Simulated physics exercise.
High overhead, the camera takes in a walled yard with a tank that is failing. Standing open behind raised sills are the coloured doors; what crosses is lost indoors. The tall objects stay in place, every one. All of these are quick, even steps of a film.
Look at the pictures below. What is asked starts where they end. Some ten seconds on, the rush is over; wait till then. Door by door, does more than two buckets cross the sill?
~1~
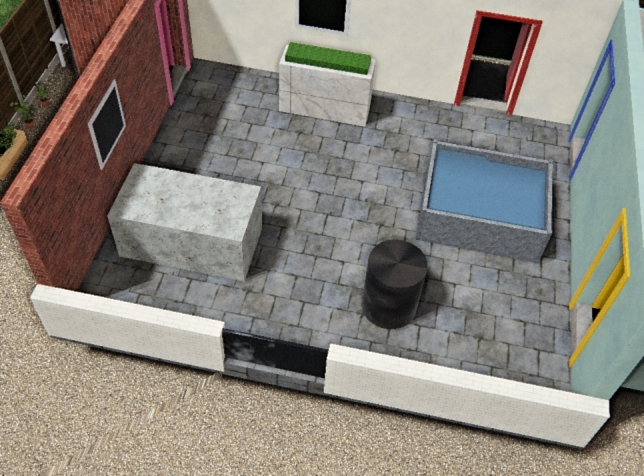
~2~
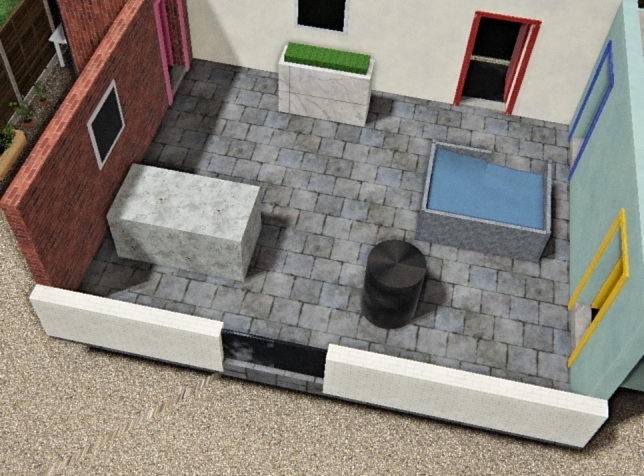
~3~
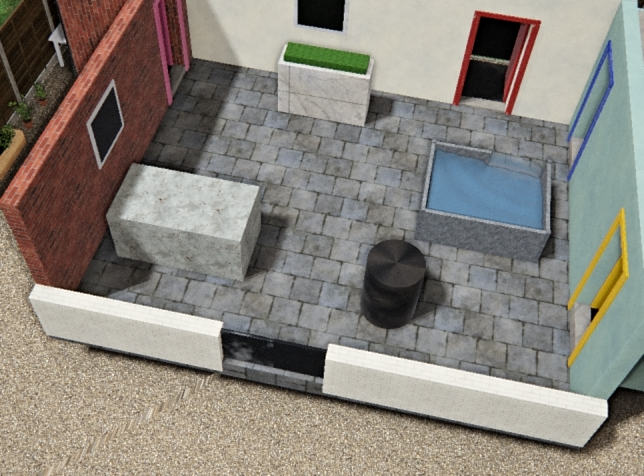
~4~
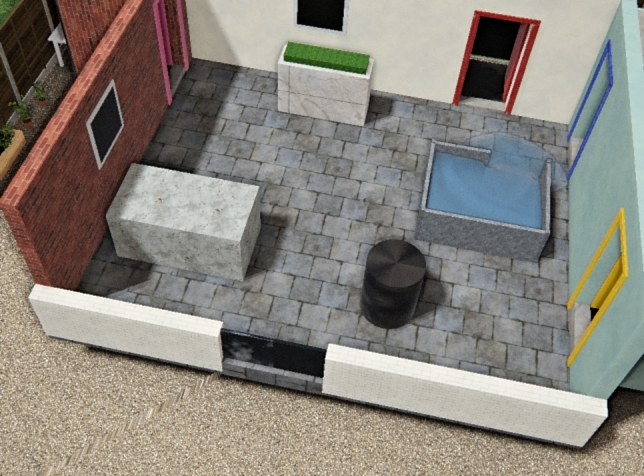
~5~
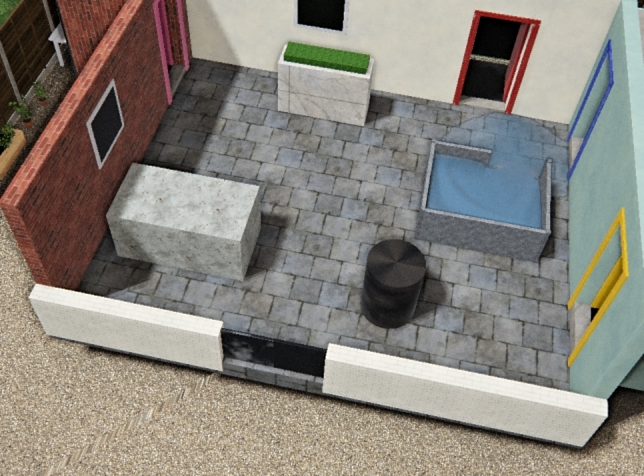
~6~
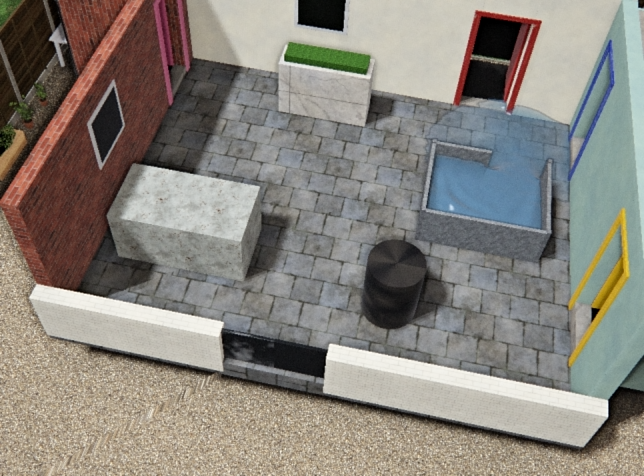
The red door goes over two buckets; the pink door does not go over two buckets; the yellow door does not go over two buckets; the blue door goes over two buckets.
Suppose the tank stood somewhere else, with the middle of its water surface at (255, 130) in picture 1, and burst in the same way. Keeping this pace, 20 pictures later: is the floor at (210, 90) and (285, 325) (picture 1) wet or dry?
Point 1: Soaked through; point 2: Not wet.
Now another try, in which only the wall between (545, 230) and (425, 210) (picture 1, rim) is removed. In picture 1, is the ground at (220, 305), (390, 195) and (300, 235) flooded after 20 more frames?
Submerged, unwetted, submerged.
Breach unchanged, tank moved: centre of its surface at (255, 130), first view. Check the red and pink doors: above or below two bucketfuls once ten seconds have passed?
The red door doesn't reach it while the pink door exceeds it.
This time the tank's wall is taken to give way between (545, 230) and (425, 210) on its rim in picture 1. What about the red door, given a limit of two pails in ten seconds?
Note - red door: Short of the mark.
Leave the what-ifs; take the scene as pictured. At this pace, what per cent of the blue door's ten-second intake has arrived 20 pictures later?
Something like 85 in a hundred.
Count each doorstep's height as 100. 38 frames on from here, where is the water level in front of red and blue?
I'd say around 230 and 80 in a hundred.
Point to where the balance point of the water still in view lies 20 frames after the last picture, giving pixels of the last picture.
About (478, 167).
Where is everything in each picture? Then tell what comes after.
The first frame shows the water tank at (489, 188) is whole and still.
In the second frame, the front is at a hidden place, out from the gap on the water tank's far side.
In the third frame, water pours out on the water tank's far side and has run to a hidden place.
In the fourth frame, the front is at (496, 135), out from the gap on the water tank's far side.
In the fifth frame, water pours out on the water tank's far side and has run to (520, 116).
In the sixth frame, water pours out on the water tank's far side and has run to (497, 101).
A moment on, water covers 10 % of the floor; the red door over two buckets in, the pink door not reached, the yellow door not reached, the blue door under two buckets in.
Next, water covers 15 % of the floor; the red door far over two buckets in, the pink door not reached, the yellow door not reached, the blue door over two buckets in.
Then, water covers 25 % of the floor; the red door far over two buckets in, the pink door not reached, the yellow door not reached, the blue door far over two buckets in.
Later, water covers 55 % of the floor; the red door far over two buckets in, the pink door wet at the sill, nothing in, the yellow door wet at the sill, nothing in, the blue door far over two buckets in.
In the end, water covers 85 % of the floor; the red door far over two buckets in, the pink door wet at the sill, nothing in, the yellow door wet at the sill, nothing in, the blue door far over two buckets in.
